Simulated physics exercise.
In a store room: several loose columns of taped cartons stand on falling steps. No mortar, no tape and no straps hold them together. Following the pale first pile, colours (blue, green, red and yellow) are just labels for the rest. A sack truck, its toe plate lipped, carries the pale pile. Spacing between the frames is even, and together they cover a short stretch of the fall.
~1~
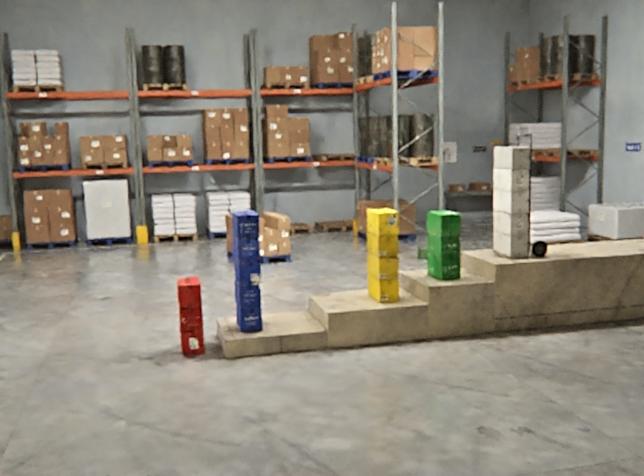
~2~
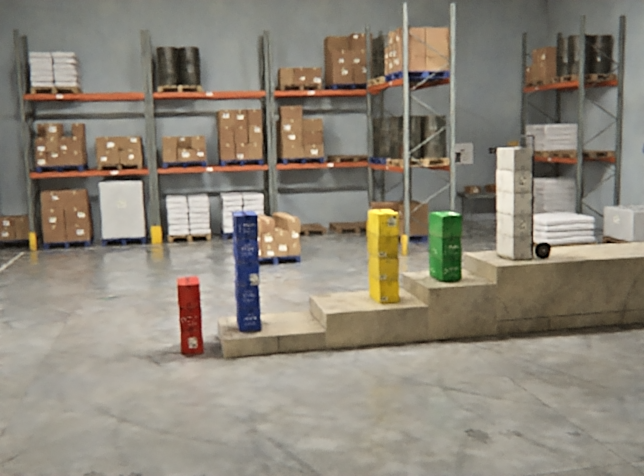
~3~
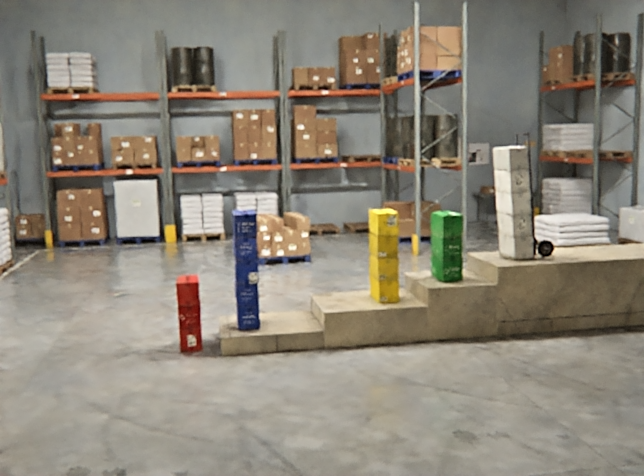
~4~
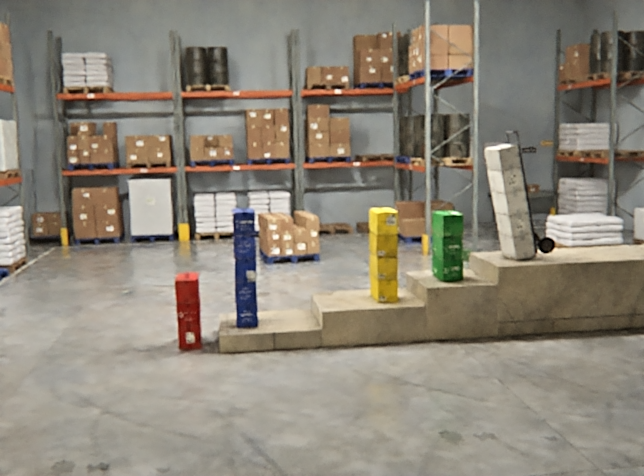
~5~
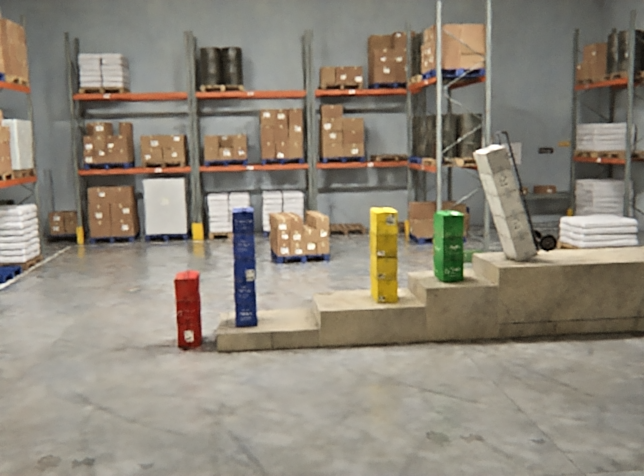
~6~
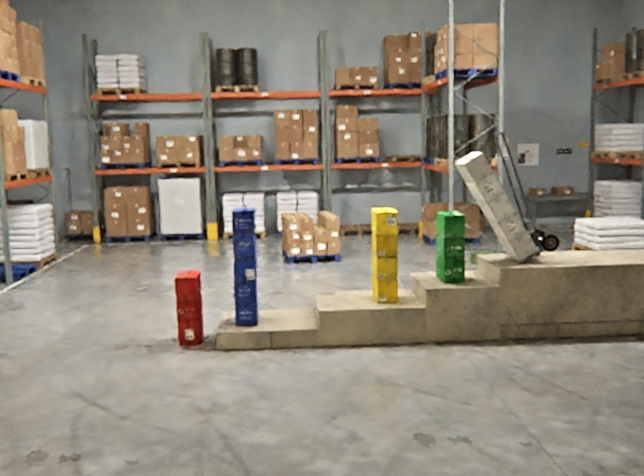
Pale column of cartons on a sack truck tilting steadily left above stepped blocks, while green, yellow, blue and red stacks stand still.
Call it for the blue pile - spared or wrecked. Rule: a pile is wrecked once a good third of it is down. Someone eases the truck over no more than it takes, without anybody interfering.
The blue pile is spared.
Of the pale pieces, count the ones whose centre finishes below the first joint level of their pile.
The number works out at 5.
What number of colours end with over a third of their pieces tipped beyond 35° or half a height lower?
Altogether, 2.
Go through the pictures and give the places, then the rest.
In the first picture (places mark the middle of the side facing us; the camera moves round a little), truck frame (530, 160) level; top blue carton (248, 227); top yellow carton (389, 224); the rest undisturbed.
In the second picture, truck frame (533, 160) level; top blue carton (247, 227).
In the third picture, truck frame (530, 159) rocked barely, top of the pale pile leaning barely; top blue carton (246, 226); the rest undisturbed.
In the fourth picture, truck frame (521, 157) rocked a little, top of the pale pile leaning a little; top blue carton (244, 224); the rest undisturbed.
In the fifth picture, truck frame (513, 157) rocked clearly, top of the pale pile leaning clearly; top blue carton (243, 223); the rest undisturbed.
In the sixth picture, truck frame (511, 157) rocked clearly, top of the pale pile leaning well over; top blue carton (243, 223); top yellow carton (387, 223); the rest undisturbed.
Soon after the last picture, 5 of the pale pile down; none of the 5 blue cartons down (0 of 15 in all colours); top blue carton unmoved.
A little later, 5 of the pale pile down; none of the 5 blue cartons down (0 of 15 in all colours); top blue carton unmoved; top green carton leaning a little.
Later still, 5 of the pale pile down; none of the 5 blue cartons down (2 of 15 in all colours); top blue carton unmoved; top green carton leaning well over, half its height lower.
After that, 5 of the pale pile down; none of the 5 blue cartons down (6 of 15 in all colours); top blue carton unmoved; top yellow carton leaning steeply, some three heights lower.
At rest, 5 of the pale pile down; none of the 5 blue cartons down (6 of 15 in all colours); top blue carton unmoved; top yellow carton on its side. As the last picture would show them, middles, top blue carton near (244, 220), top yellow carton near (268, 311).
